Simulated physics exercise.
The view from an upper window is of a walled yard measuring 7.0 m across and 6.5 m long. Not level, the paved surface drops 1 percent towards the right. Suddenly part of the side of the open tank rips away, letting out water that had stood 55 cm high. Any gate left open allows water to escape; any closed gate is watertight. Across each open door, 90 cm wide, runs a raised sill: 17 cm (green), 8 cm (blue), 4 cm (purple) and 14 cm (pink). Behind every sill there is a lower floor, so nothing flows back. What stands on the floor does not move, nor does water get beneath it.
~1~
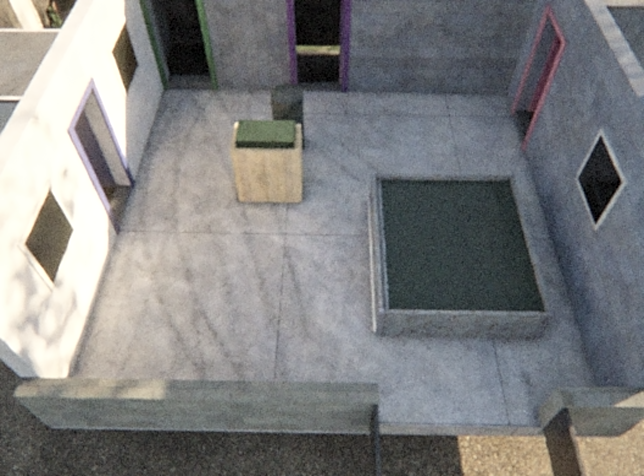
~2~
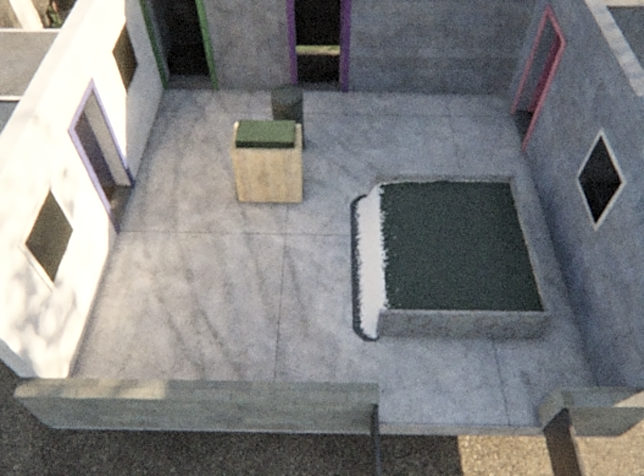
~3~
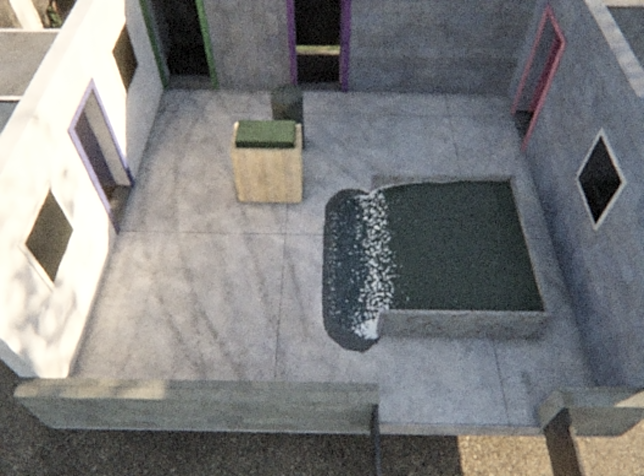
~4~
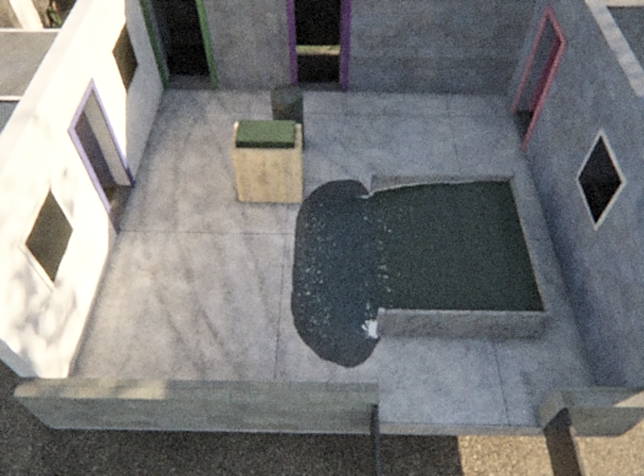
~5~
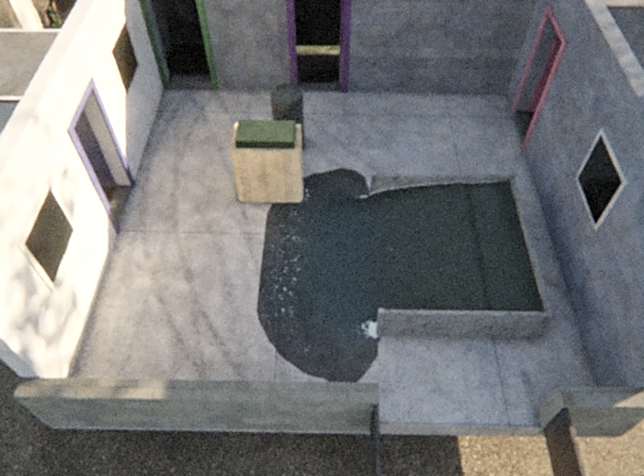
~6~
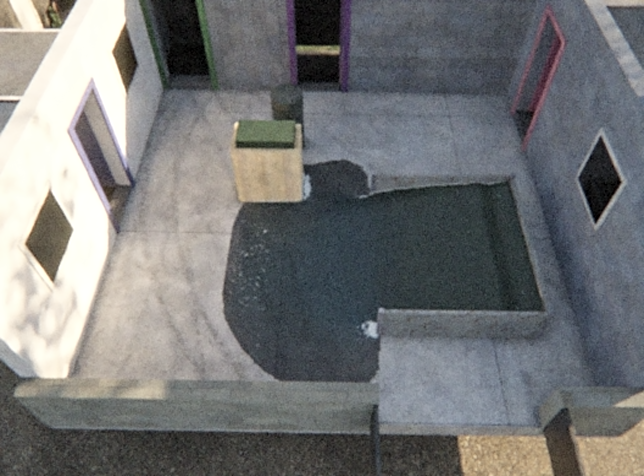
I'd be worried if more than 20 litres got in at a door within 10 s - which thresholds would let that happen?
Result: At the green door it looks set to land under the limit; at the blue door it looks set to land over the limit; at the purple door it looks set to land over the limit; at the pink door it looks set to land under the limit.
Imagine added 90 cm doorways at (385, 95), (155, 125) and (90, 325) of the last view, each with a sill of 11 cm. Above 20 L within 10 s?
So, in the order given, it's shy of the mark, then shy of the mark, then beyond the mark.
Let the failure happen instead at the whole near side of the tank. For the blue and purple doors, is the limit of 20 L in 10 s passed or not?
Short answer, against that limit: Blue is fine, purple is fine.
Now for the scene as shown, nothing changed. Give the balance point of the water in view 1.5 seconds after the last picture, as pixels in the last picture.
Around (320, 263).
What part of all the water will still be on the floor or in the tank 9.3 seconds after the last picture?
About 88 per cent.
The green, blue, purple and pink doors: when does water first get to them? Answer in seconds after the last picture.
The front reaches green at 3.0 s, blue at 0.7 s, purple at 1.4 s, pink at 4.5 s.
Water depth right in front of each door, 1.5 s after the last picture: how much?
Measured in centimetres, the green door gives 0, the blue door 22, the purple door 1 and the pink door 0.
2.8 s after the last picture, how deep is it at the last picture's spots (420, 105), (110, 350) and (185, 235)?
Reading - approx. 1 / 28 / 9 cm.
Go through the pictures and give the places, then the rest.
The open tank at (452, 241) is whole and still, 55 cm deep, in the first frame.
The front is at (374, 338), 1.3 m from the gap at (377, 255); 0.6 m2 of floor is under water; 55 cm left at the back of the open tank, in the second frame.
The front is at (357, 346), 1.5 m from the gap at (377, 256); 1.8 m2 of floor is under water; 55 cm left at the back of the open tank, in the third frame.
Water pours out at (377, 257) and has run 1.7 m, to (331, 353); typically 9 cm deep outside, 55 cm at the open tank's back, in the fourth frame.
The front is at (305, 181), 2.0 m from the gap at (377, 257); 5.0 m2 of floor is under water; 55 cm left at the back of the open tank, in the fifth frame.
Water pours out at (377, 257) and has run 2.4 m, to (250, 204); typically 7 cm deep outside, 53 cm at the open tank's back, in the sixth frame.
Then, 0.7 s after the last picture water covers 35 % of the floor and is deepest (23 cm) near (368, 298); green door not reached, blue door 5 cm at the sill, 0 L in, purple door not reached, pink door not reached.
Then, 1.5 s after the last picture water covers 45 % of the floor and is deepest (36 cm) near (65, 399); green door not reached, blue door 22 cm at the sill, 40 L in, purple door 1 cm at the sill, 0 L in, pink door not reached.
Then, 2.8 s after the last picture water covers 55 % of the floor and is deepest (29 cm) near (70, 386); green door not reached, blue door 20 cm at the sill, 148 L in, purple door 6 cm at the sill, 12 L in, pink door not reached.
Then, 5.3 s after the last picture water covers 80 % of the floor and is deepest (20 cm) near (289, 204); green door 11 cm at the sill, 0 L in, blue door 10 cm at the sill, 209 L in, purple door 7 cm at the sill, 23 L in, pink door 4 cm at the sill, 0 L in.
Then, 9.3 s after the last picture water covers 95 % of the floor and is deepest (16 cm) near (502, 95); green door 6 cm at the sill, 0 L in, blue door 3 cm at the sill, 211 L in, purple door 5 cm at the sill, 36 L in, pink door 13 cm at the sill, 3 L in.
